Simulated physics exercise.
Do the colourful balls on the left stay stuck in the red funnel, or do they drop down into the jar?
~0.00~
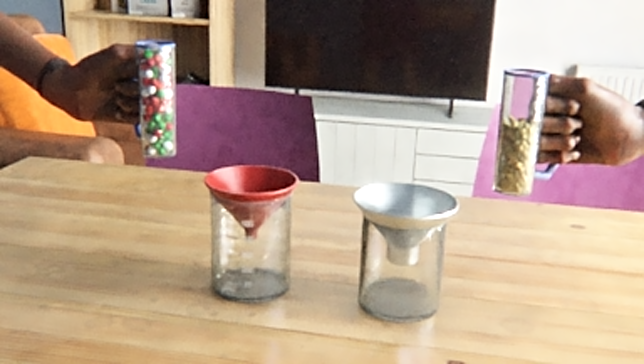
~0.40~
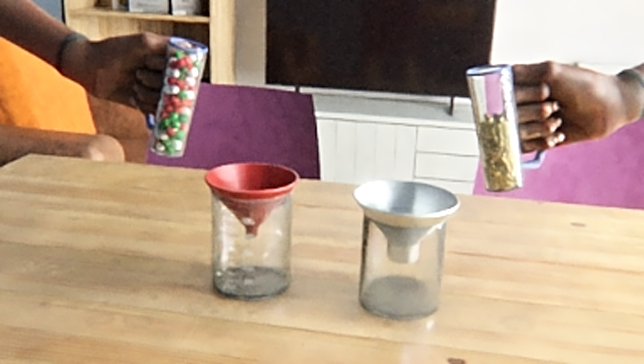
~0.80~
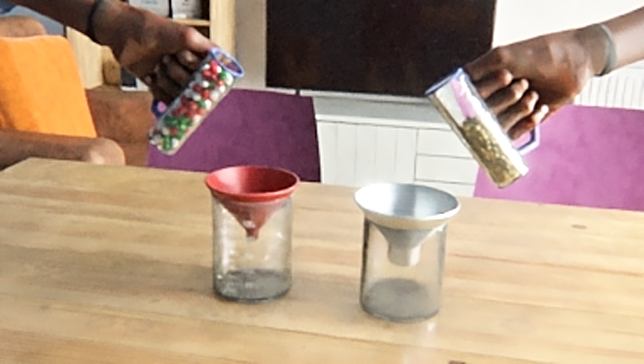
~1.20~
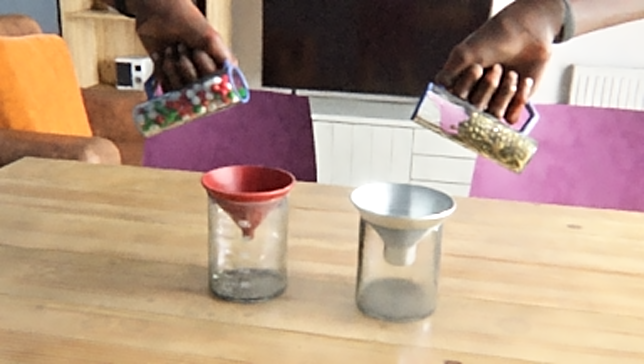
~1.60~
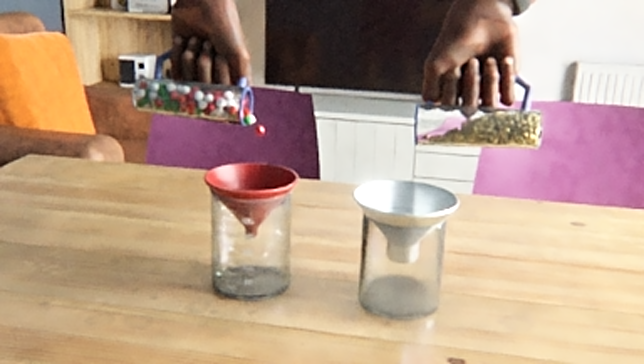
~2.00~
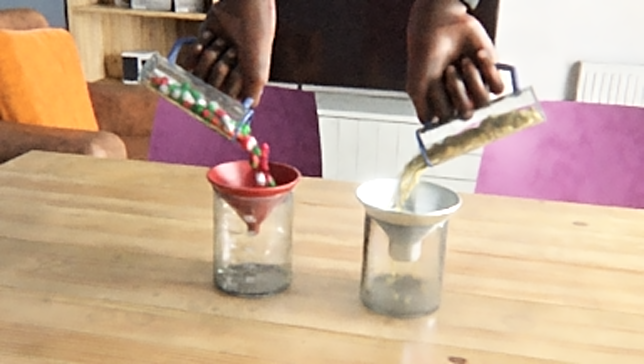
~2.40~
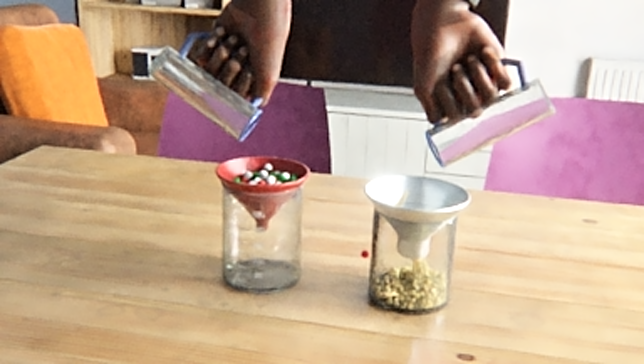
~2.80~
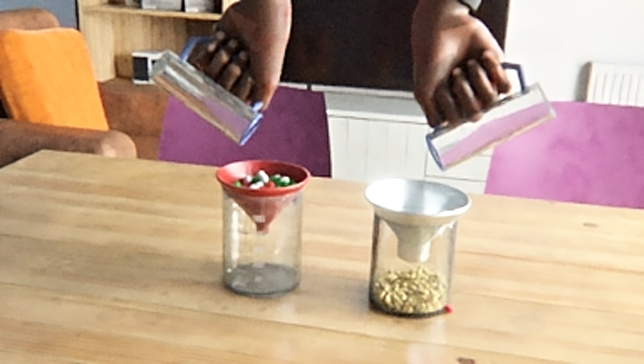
They stay stuck in the red funnel, and the jar under it stays empty of balls. On the right, the golden bits run through the grey funnel and settle in their jar.
